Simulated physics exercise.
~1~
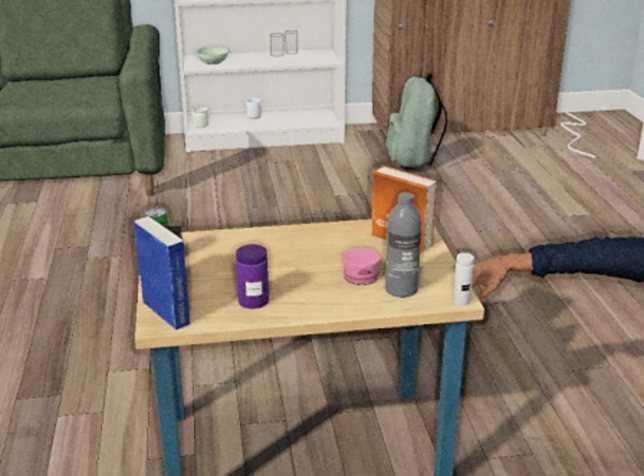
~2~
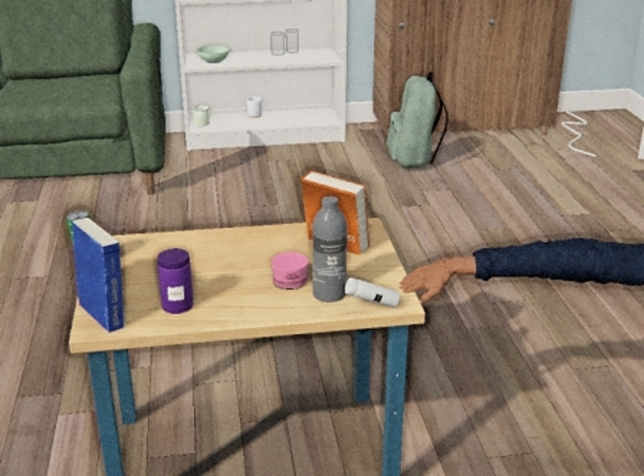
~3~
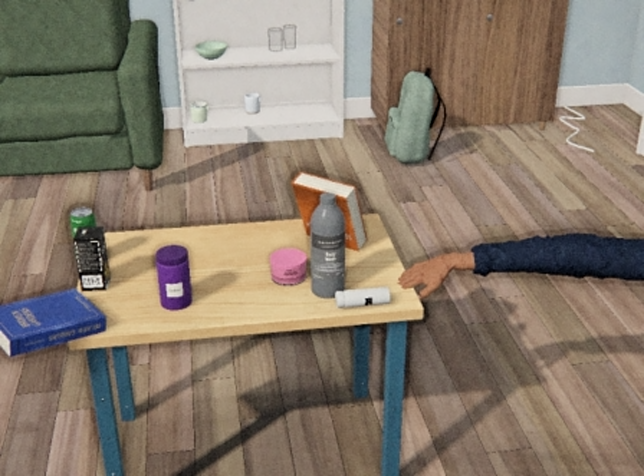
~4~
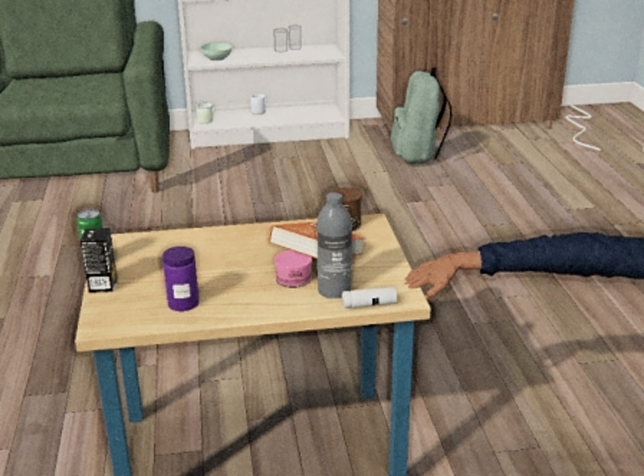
A light wooden table with blue legs, crowded with small objects, jolts to the left beside an outstretched hand in a dark blue sleeve at the right. The slightly swaying view looks down into a room with a green sofa, white shelves and a backpack behind. A blue book, purple jar, pink tub, grey bottle, orange book and white shaker stand on top. The shaker topples onto its side while both books tilt. The blue book tips over the left edge and drops from view, revealing a black carton and green can. Finally the orange book falls flat behind the upright bottle, and the shaker remains on the table.
